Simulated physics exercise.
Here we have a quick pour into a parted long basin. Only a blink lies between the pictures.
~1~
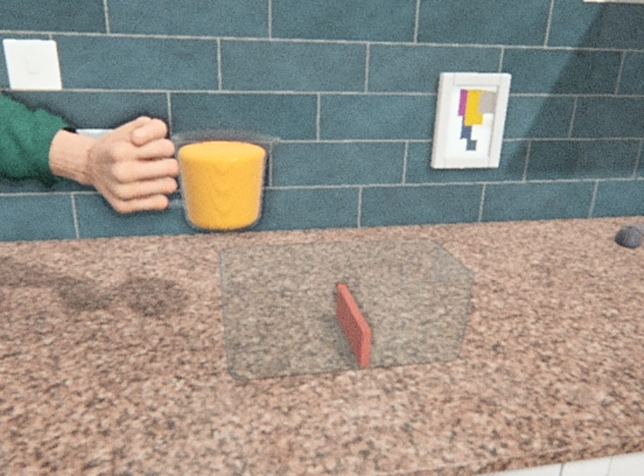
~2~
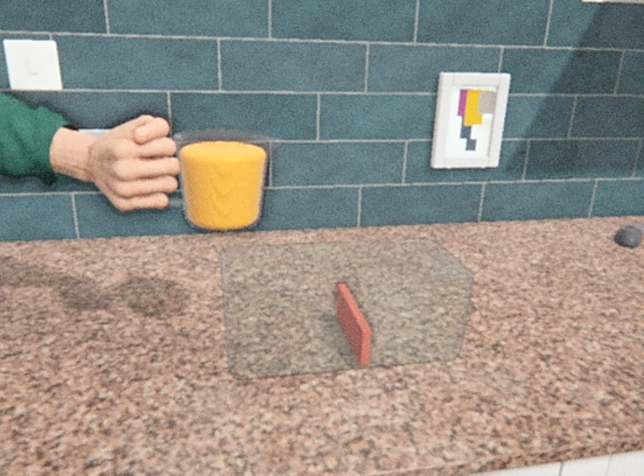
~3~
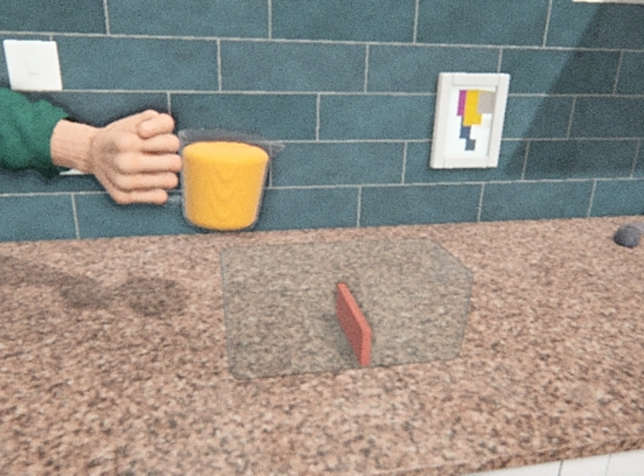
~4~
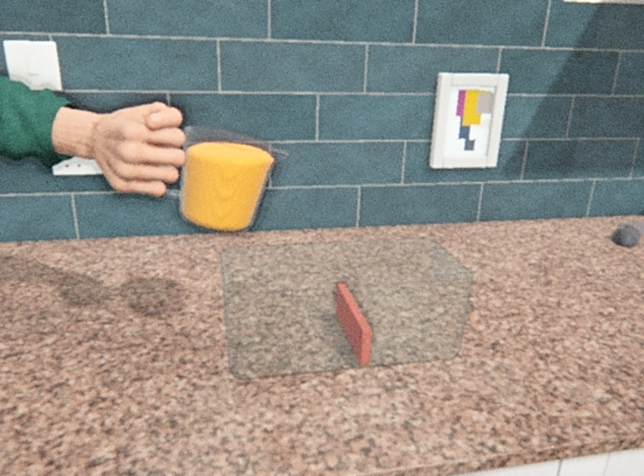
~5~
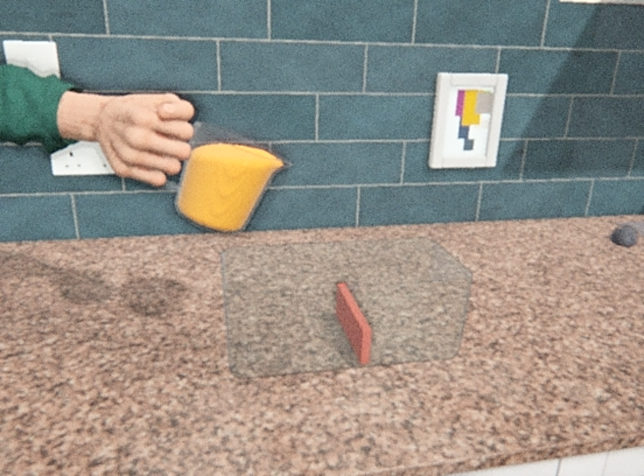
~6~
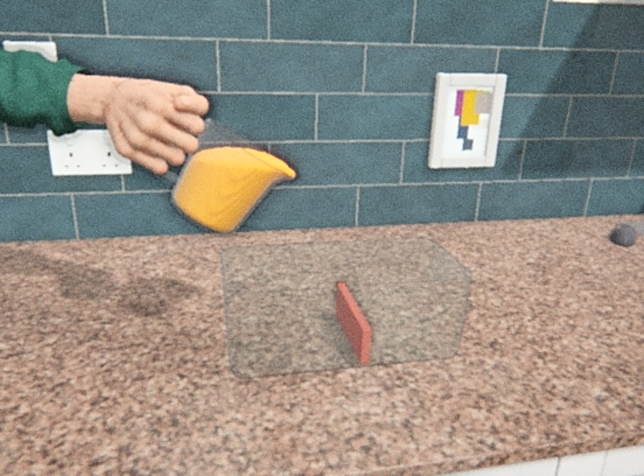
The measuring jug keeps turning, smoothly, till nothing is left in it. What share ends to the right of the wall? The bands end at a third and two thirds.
In the end under a third is right of the wall.
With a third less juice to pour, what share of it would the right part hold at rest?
About 5 per cent.
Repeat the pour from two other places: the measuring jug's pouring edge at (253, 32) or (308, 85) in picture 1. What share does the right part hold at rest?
About 5 and 40 per cent.
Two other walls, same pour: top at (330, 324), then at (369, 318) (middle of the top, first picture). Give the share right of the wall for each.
Roughly 30 per cent, and 10 per cent.
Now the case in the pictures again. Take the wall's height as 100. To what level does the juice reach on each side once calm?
Left: 40 %. Right: 0 %.
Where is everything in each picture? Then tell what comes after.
Tilt 0°; pouring edge (280, 138); surface from (178, 150) to (265, 149); the long basin's rim runs from (221, 271) to (454, 258); the wall's top is at (353, 307), in the first picture.
Tilt 1°; pouring edge (282, 140); surface from (179, 149) to (265, 150), in the second picture.
Tilt 6°; pouring edge (285, 145); surface from (183, 149) to (268, 152), in the third picture.
Tilt 13°; pouring edge (289, 153); surface from (186, 150) to (273, 154), in the fourth picture.
Tilt 22°; pouring edge (292, 164); surface from (189, 155) to (281, 158), in the fifth picture.
Tilt 33°; pouring edge (294, 177); surface from (185, 166) to (282, 164); 1 per cent is over the edge, in the sixth picture.
A moment on, the measuring jug is tipped on its side and 46 per cent is still to pour, 29 is left of the wall and 0 right of it.
Next, the measuring jug is tipped right over and 8 per cent is still to pour, 81 is left of the wall and 1 right of it.
Then the measuring jug is tipped right over and 1 per cent is still to pour, 91 is left of the wall and 4 right of it.
Later the measuring jug is tipped right over and 0 per cent is still to pour, 93 is left of the wall and 4 right of it.
In the end 93 per cent lies left of the wall, 4 right of it and 3 outside.
